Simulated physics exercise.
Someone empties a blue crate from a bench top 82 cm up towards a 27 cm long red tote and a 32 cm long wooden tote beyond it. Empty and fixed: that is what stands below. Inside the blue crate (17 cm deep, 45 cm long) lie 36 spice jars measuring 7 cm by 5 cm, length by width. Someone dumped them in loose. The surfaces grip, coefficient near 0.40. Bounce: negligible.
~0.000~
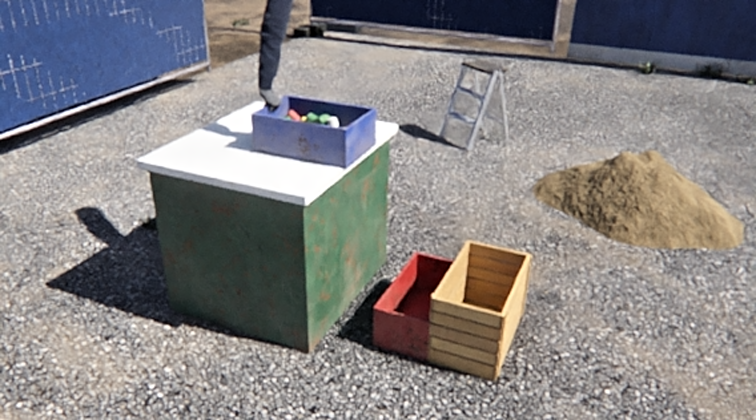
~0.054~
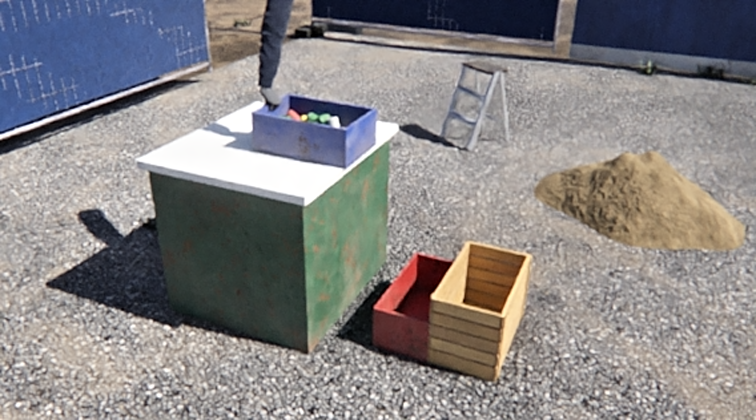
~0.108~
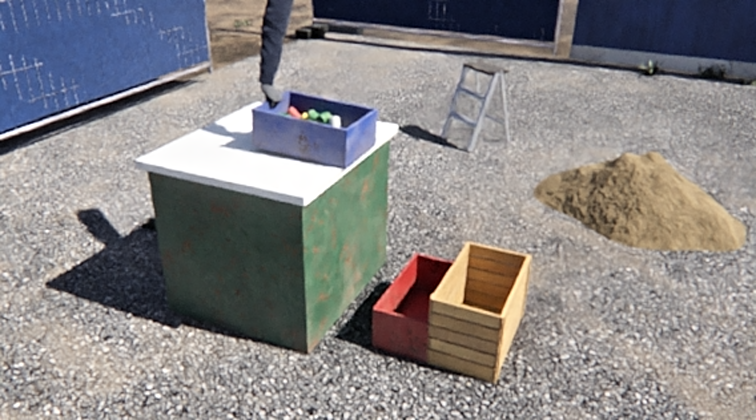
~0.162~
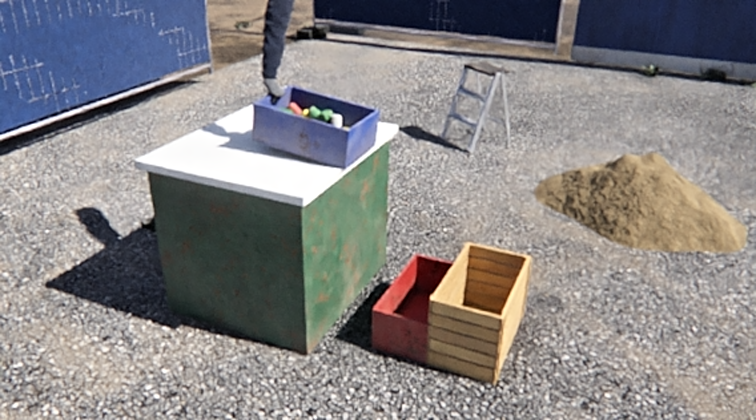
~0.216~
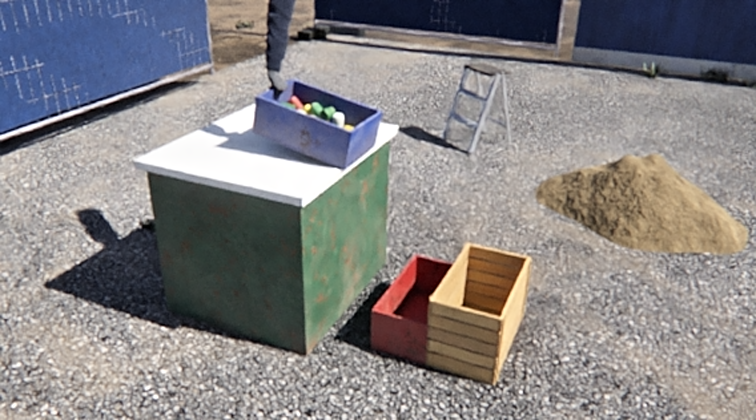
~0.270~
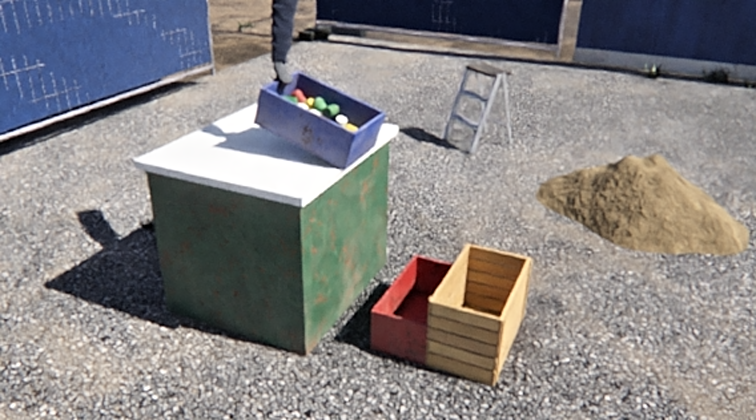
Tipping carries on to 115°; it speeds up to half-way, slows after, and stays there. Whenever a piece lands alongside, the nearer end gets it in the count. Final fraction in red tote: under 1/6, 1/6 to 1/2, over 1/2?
It will be the lion's share.
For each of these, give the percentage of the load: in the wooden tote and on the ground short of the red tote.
Approx. 20 % / 0 %.
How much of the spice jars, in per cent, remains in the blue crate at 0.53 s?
Roughly 100 per cent of the load.
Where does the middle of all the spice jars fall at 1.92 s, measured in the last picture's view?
Estimated centre in the last picture: (425, 321).
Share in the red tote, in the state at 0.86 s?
I'd put it near 0 in a hundred by then.
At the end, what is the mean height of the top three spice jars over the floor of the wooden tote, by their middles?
I'd say near 3 cm.
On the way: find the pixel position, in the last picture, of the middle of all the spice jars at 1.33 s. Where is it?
(426, 306).
After 0.53 s, tilt 53°; 36 still in the blue crate.
After 0.86 s, tilt 99°; 36 still in the blue crate.
After 1.33 s, tilt 115°; 4 still in the blue crate, 17 in the red tote, 7 in the wooden tote and 8 in the air.
When it is over (at 1.92 s), 29 in the red tote and 7 in the wooden tote. Asked share, 29 of 36, 81 per cent.
